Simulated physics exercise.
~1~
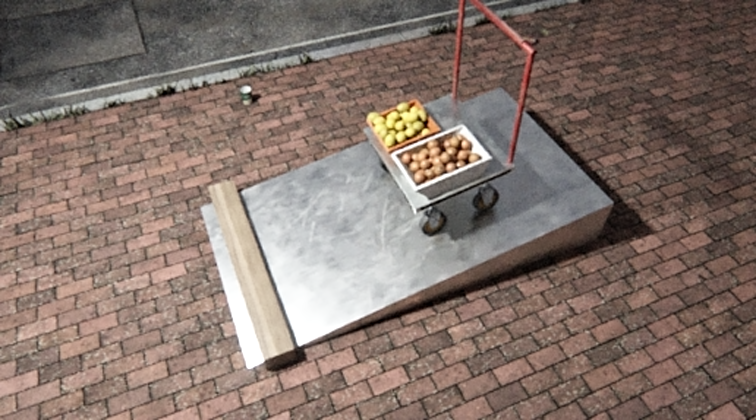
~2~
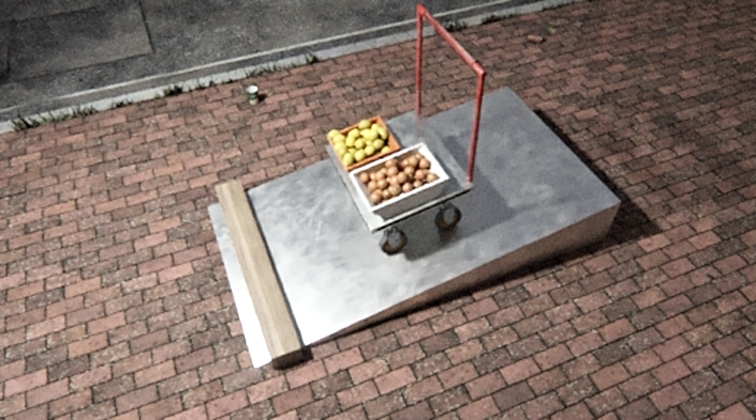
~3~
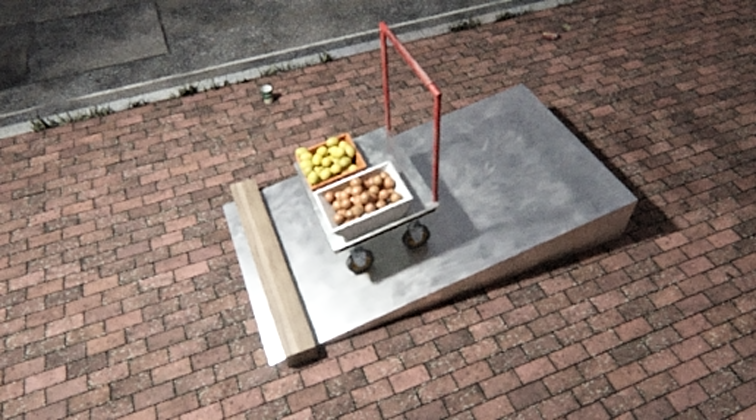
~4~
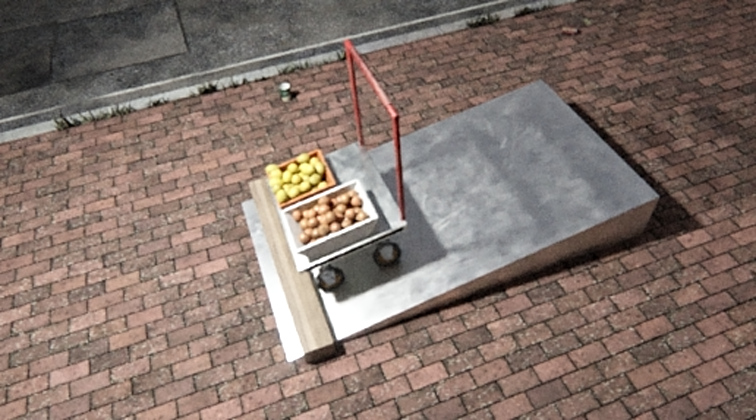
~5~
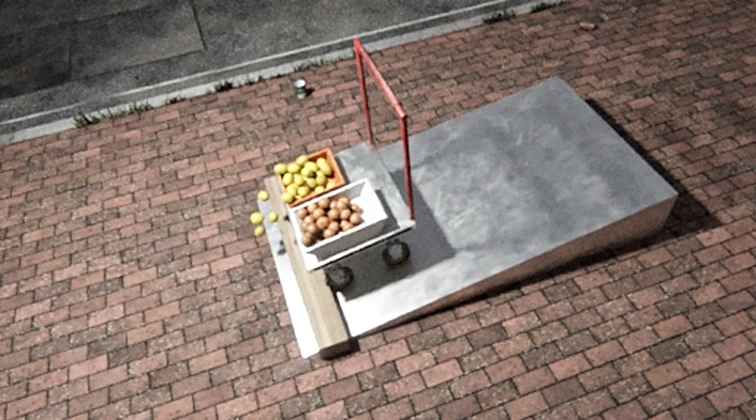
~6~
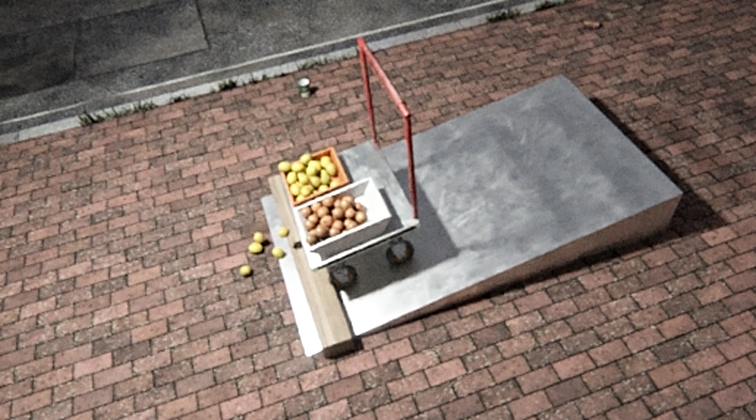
A grey metal ramp sits on red brick paving beside a dark road, seen from above, with a wooden beam lying across its low left end. On the ramp stands a trolley with a tall red handle, carrying an orange crate of yellow lemons behind a white crate of brown onions. The trolley rolls down to the left until its wheels meet the beam, and it stops abruptly. A few lemons spill over the beam from the orange crate and scatter on the bricks at the left. The trolley rests against the beam, with the onions still in their crate.
